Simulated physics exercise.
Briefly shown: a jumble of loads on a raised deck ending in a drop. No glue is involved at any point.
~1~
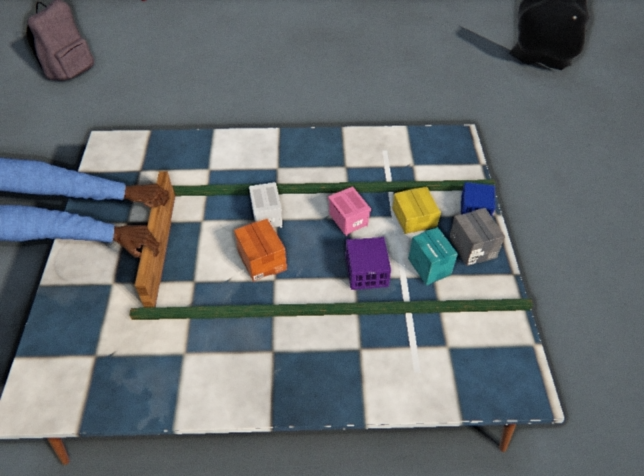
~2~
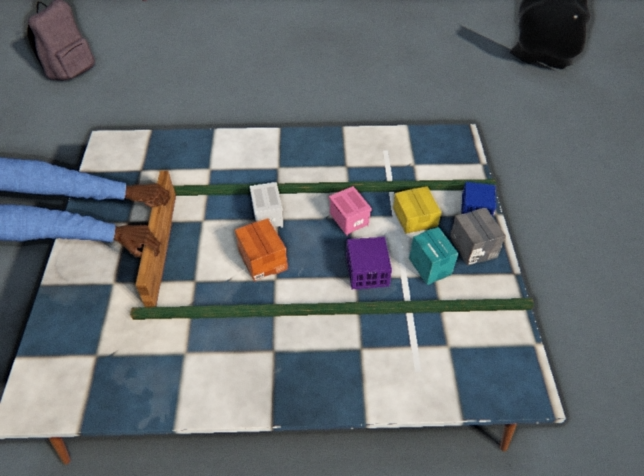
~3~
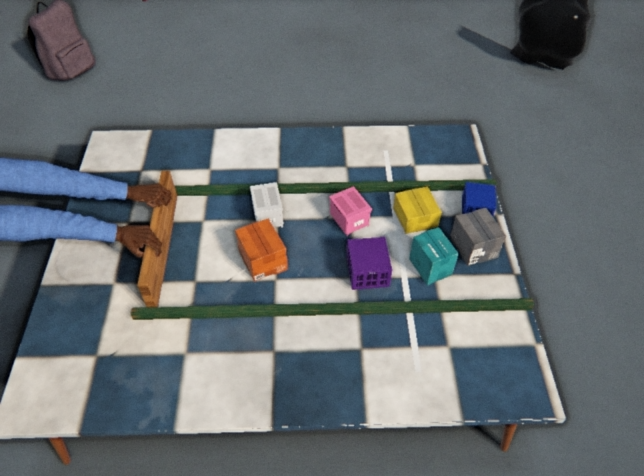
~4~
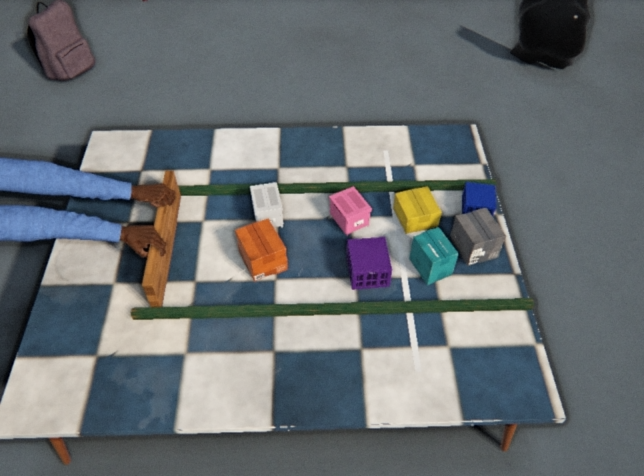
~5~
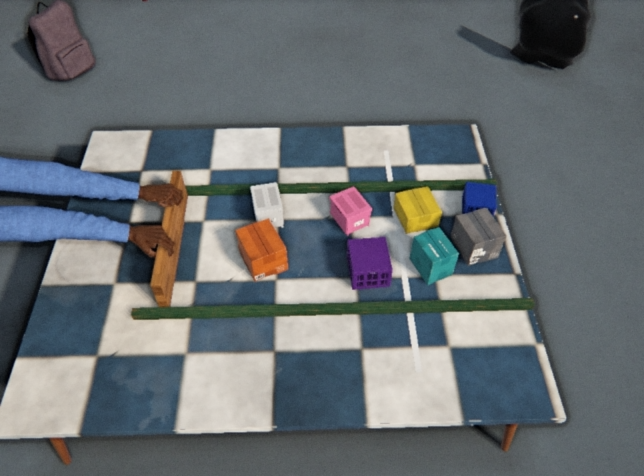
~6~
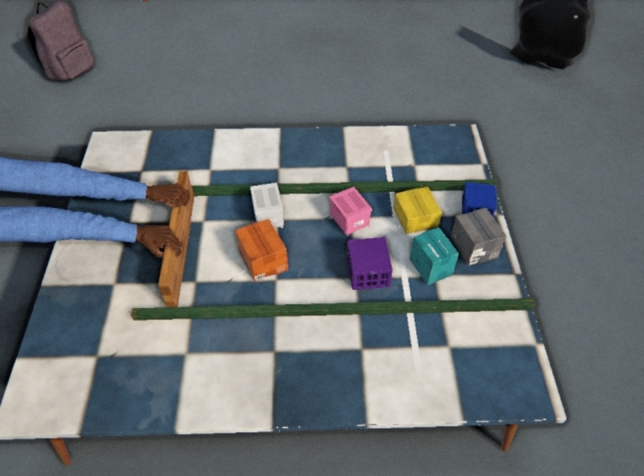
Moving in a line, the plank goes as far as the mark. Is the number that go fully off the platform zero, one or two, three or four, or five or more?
It is zero.
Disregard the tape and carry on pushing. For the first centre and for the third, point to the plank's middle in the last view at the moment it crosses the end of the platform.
I'd put it close to (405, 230) and later close to (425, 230).
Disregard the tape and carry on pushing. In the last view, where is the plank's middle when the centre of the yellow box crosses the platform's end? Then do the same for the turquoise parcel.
(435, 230) and (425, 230), roughly.
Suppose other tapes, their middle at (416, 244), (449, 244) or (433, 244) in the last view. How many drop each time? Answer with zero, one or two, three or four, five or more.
Going one by one, the answers are just one or two, three to four and 3 or 4.
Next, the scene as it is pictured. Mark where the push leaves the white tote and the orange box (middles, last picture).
The white tote ends up near (409, 205), and the orange box near (422, 252).
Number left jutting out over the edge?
I count 2 overhanging.
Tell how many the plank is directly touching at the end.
Looks like 2 of them, all told.
Soon after, none off yet; blue crate at rest near (479, 202); grey parcel at rest near (477, 237); turquoise parcel at rest near (433, 256).
Then, none off yet; blue crate at rest near (479, 202); grey parcel at rest near (477, 237); turquoise parcel moved a little near (451, 256).
At rest, the number that fall off is zero.
